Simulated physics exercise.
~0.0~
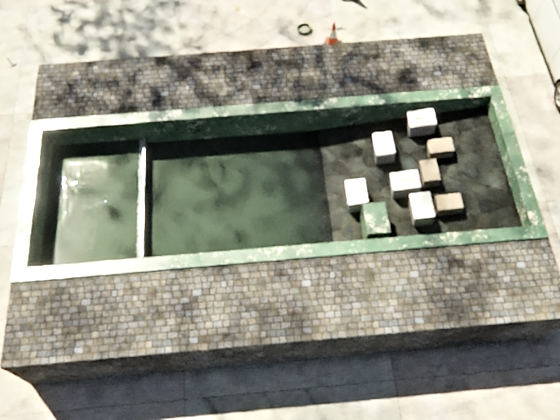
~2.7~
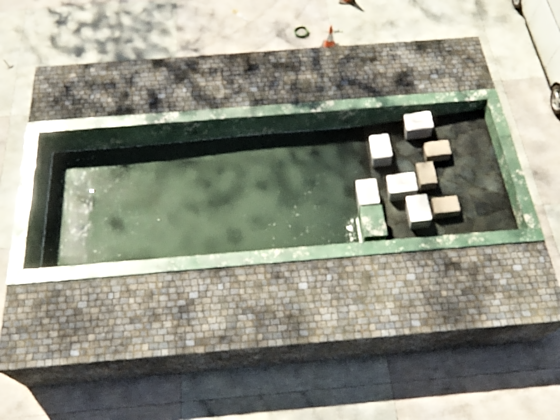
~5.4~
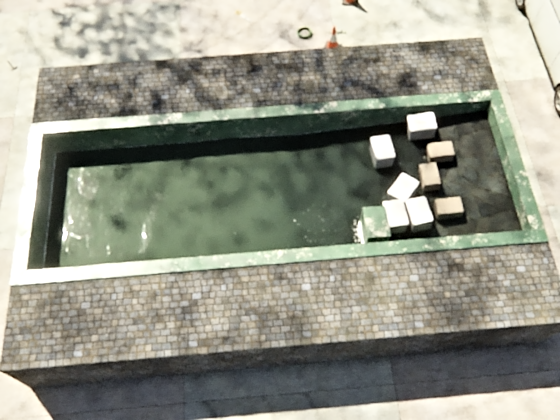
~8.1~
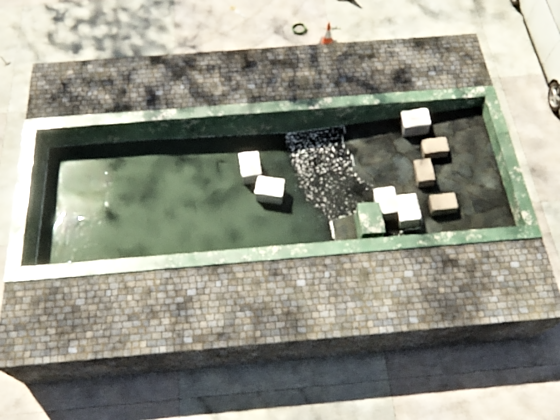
At the start, a thin upright barrier crosses the left part of a long, green-edged basin set in grey paving, while white and tan blocks and one green block sit on the dark ramp at the right. The barrier is gone next, and water reaches the nearest blocks, nudging the leftmost white one right. That block then shifts farther right and toward the near wall, while another white one turns askew. Later, pale, foamy water streaks the lower ramp. Finally, two white blocks lie out in the green water to the left, while the others remain on the ramp.
